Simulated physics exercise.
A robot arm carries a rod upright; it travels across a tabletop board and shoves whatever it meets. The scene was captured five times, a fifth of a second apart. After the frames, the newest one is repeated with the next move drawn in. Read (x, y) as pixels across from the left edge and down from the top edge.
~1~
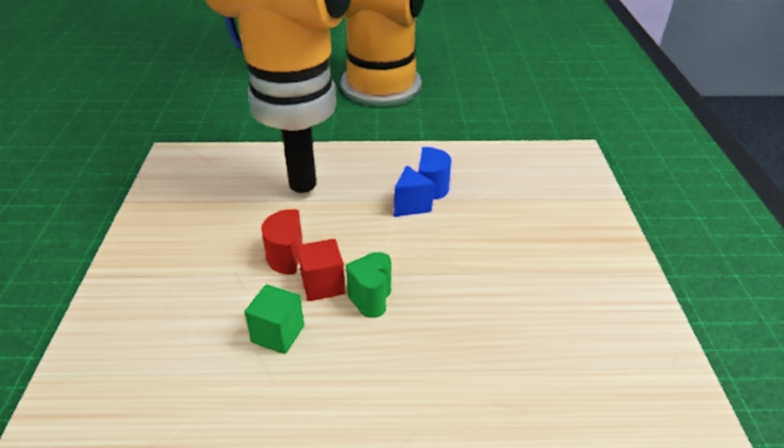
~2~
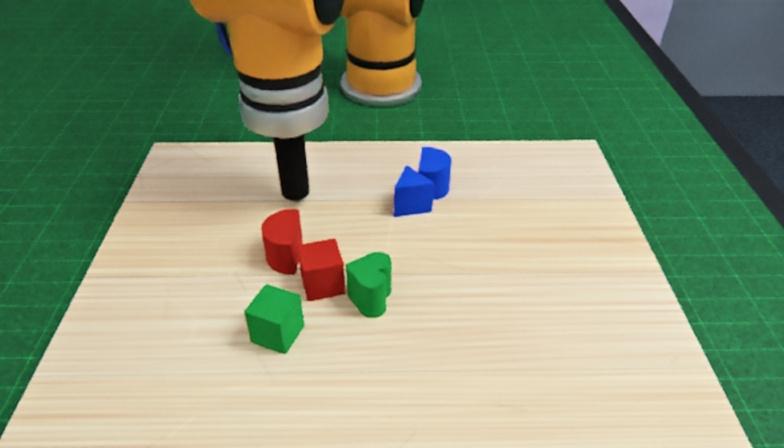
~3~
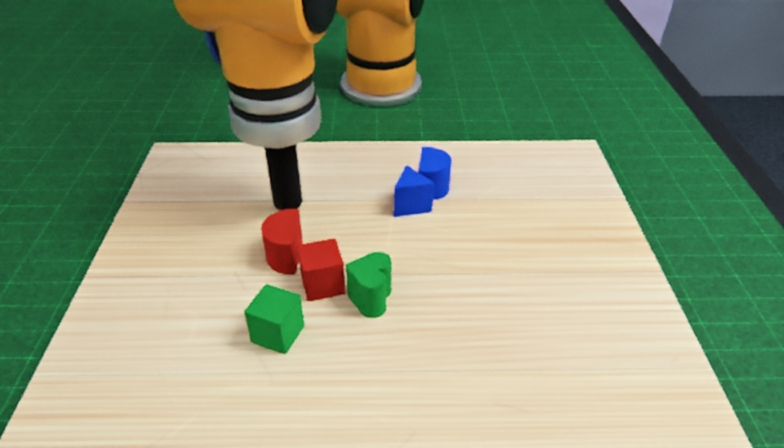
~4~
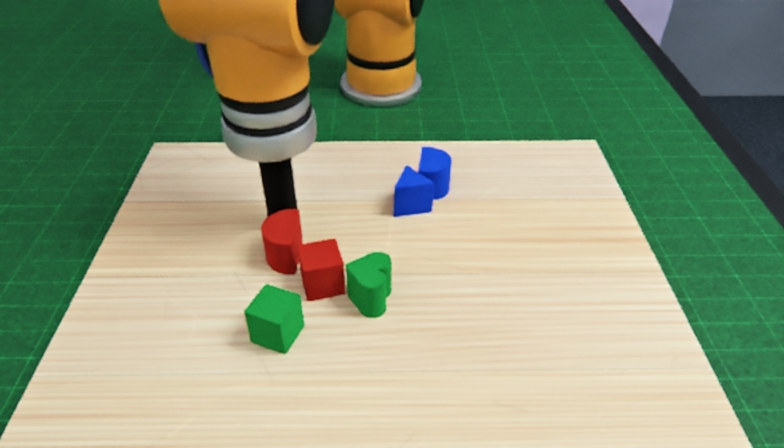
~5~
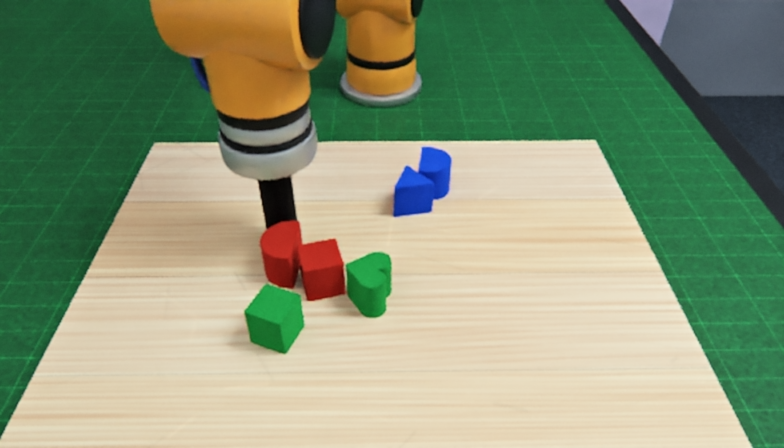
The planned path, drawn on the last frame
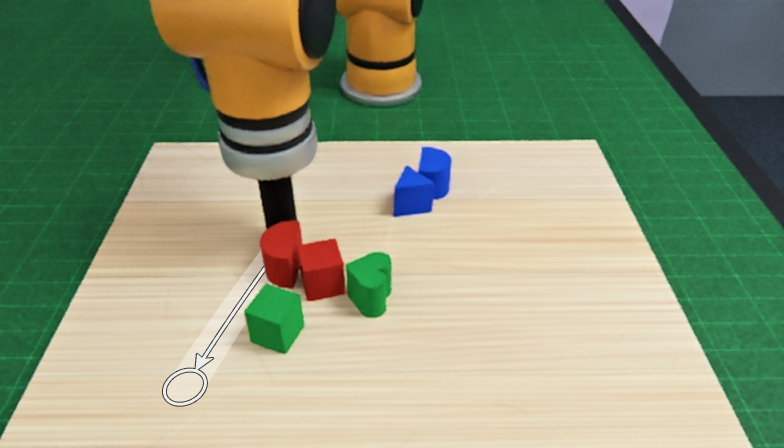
Robot arm lowering a black rod toward the viewer and nudging a red half-round block slightly nearer beside a red cube.
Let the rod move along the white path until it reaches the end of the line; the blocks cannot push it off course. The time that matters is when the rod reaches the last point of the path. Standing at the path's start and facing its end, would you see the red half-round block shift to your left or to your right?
Seen from start to end, it moves left.
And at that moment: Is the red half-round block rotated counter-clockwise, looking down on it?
My answer is yes.
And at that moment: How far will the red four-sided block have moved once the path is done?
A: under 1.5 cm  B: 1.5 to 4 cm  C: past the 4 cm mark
The one that fits is A, under 1.5 cm.
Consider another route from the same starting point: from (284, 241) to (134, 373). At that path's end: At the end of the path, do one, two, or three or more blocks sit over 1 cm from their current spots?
By the end, one block will have moved.
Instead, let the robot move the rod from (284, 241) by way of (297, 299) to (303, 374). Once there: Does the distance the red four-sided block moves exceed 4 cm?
Short answer: No.
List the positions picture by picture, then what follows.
The first picture shows rod tip (303, 186); block tops, green four-sided block (272, 303); red half-round block (281, 225); red four-sided block (320, 254).
The second picture shows rod (296, 193); blocks unchanged.
The third picture shows rod (288, 204); blocks unchanged.
The fourth picture shows rod (283, 217); blocks unchanged.
The fifth picture shows rod (283, 234); green four-sided block (272, 303); red half-round block (280, 238); red four-sided block (320, 254).
Path on the board, straight from (284, 241) to (185, 387).
What follows on the original path. One third of the way, rod (253, 276); green four-sided block (272, 309); red half-round block (275, 274), turned 40° anticlockwise.
Two thirds of the way, rod (220, 323); green four-sided block (272, 311); red half-round block (276, 276), turned 40° anticlockwise.
At the end, rod (182, 380); green four-sided block (272, 311); red half-round block (276, 276), turned 40° anticlockwise; red four-sided block in place.
